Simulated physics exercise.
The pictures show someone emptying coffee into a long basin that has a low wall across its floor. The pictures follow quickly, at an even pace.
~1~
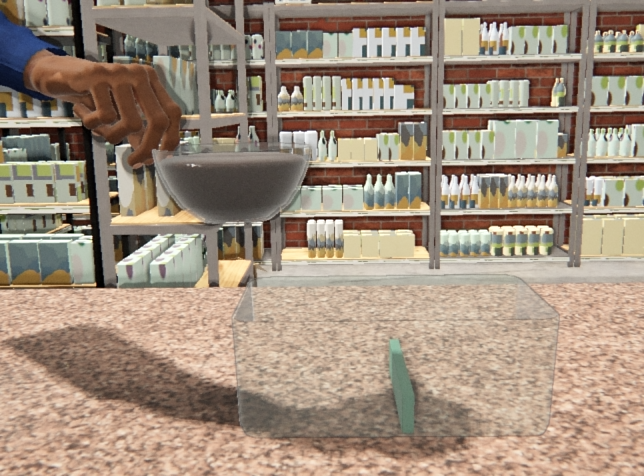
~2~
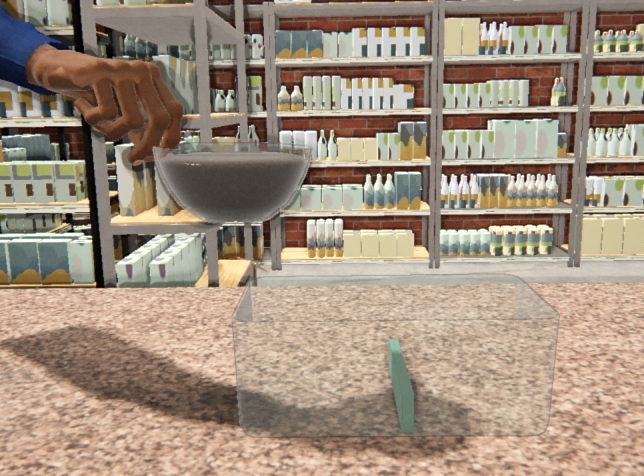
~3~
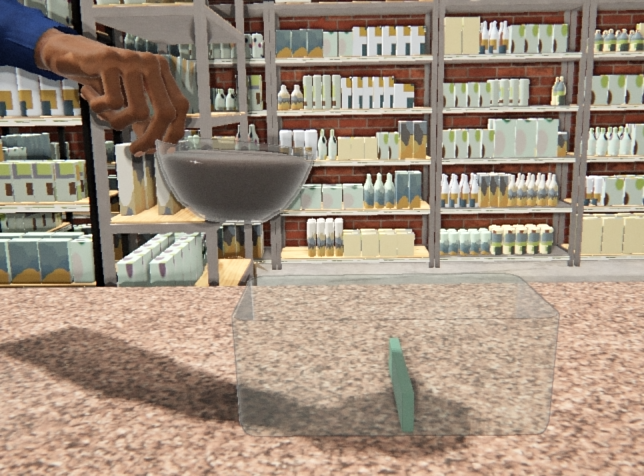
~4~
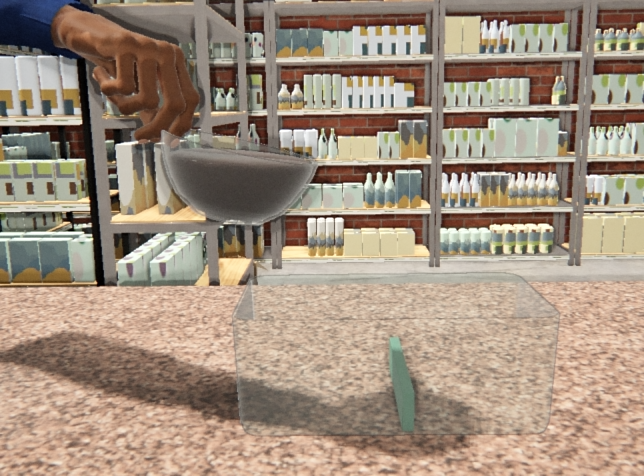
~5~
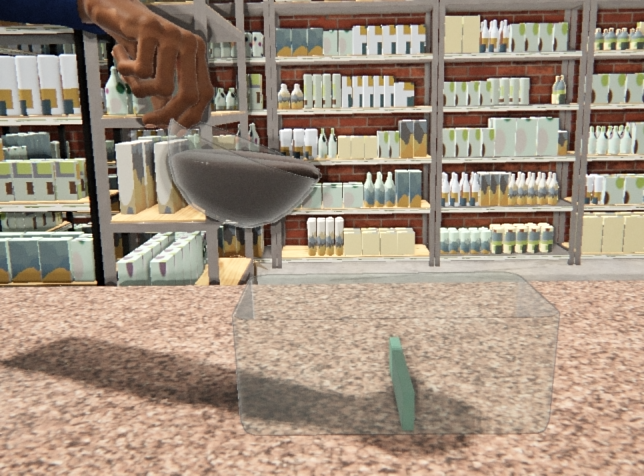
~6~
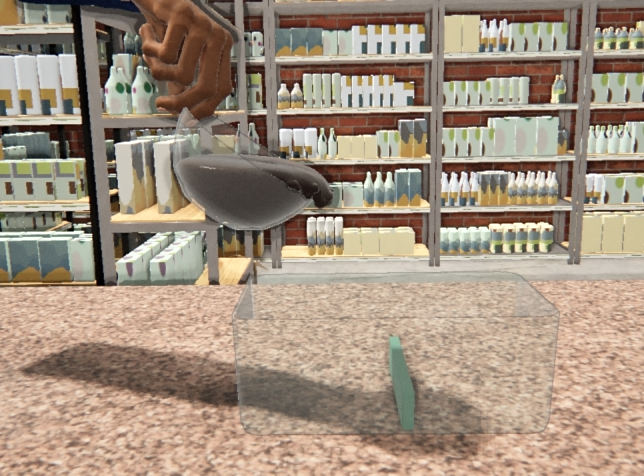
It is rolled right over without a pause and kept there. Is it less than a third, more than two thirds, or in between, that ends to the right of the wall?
In the end under a third is right of the wall.
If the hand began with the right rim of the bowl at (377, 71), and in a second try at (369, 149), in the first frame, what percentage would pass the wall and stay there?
Near 70 % and 60 %.
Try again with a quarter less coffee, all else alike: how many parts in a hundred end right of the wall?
Near 10 %.
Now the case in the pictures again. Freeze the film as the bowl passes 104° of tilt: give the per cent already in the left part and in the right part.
Left about 75, right about 5.
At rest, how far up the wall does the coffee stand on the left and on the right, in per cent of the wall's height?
Near 60 on the left, 10 on the right.
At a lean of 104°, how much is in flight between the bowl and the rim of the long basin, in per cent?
About 20 per cent.
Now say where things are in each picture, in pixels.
The first picture shows tilt 0°; pouring edge (310, 148); surface from (163, 159) to (307, 157); the long basin's rim runs from (242, 299) to (537, 296); the wall's top is at (400, 366).
The second picture shows tilt 2°; pouring edge (311, 150); surface from (163, 158) to (307, 157).
The third picture shows tilt 6°; pouring edge (314, 156); surface from (165, 155) to (309, 161).
The fourth picture shows tilt 14°; pouring edge (316, 166); surface from (170, 153) to (314, 164).
The fifth picture shows tilt 24°; pouring edge (317, 180); surface from (175, 154) to (311, 171); 3 per cent is over the edge.
The sixth picture shows tilt 36°; pouring edge (315, 196); surface from (180, 160) to (295, 177); 12 per cent is over the edge.
A moment on, the bowl is tipped right over and 4 per cent is still to pour, 73 is left of the wall and 4 right of it.
Next, the bowl is tipped right over and 0 per cent is still to pour, 85 is left of the wall and 11 right of it.
Then the bowl is tipped right over and 0 per cent is still to pour, 84 is left of the wall and 14 right of it.
Later the bowl is tipped right over and 0 per cent is still to pour, 83 is left of the wall and 14 right of it.
At rest 83 per cent lies left of the wall, 14 right of it and 3 outside.
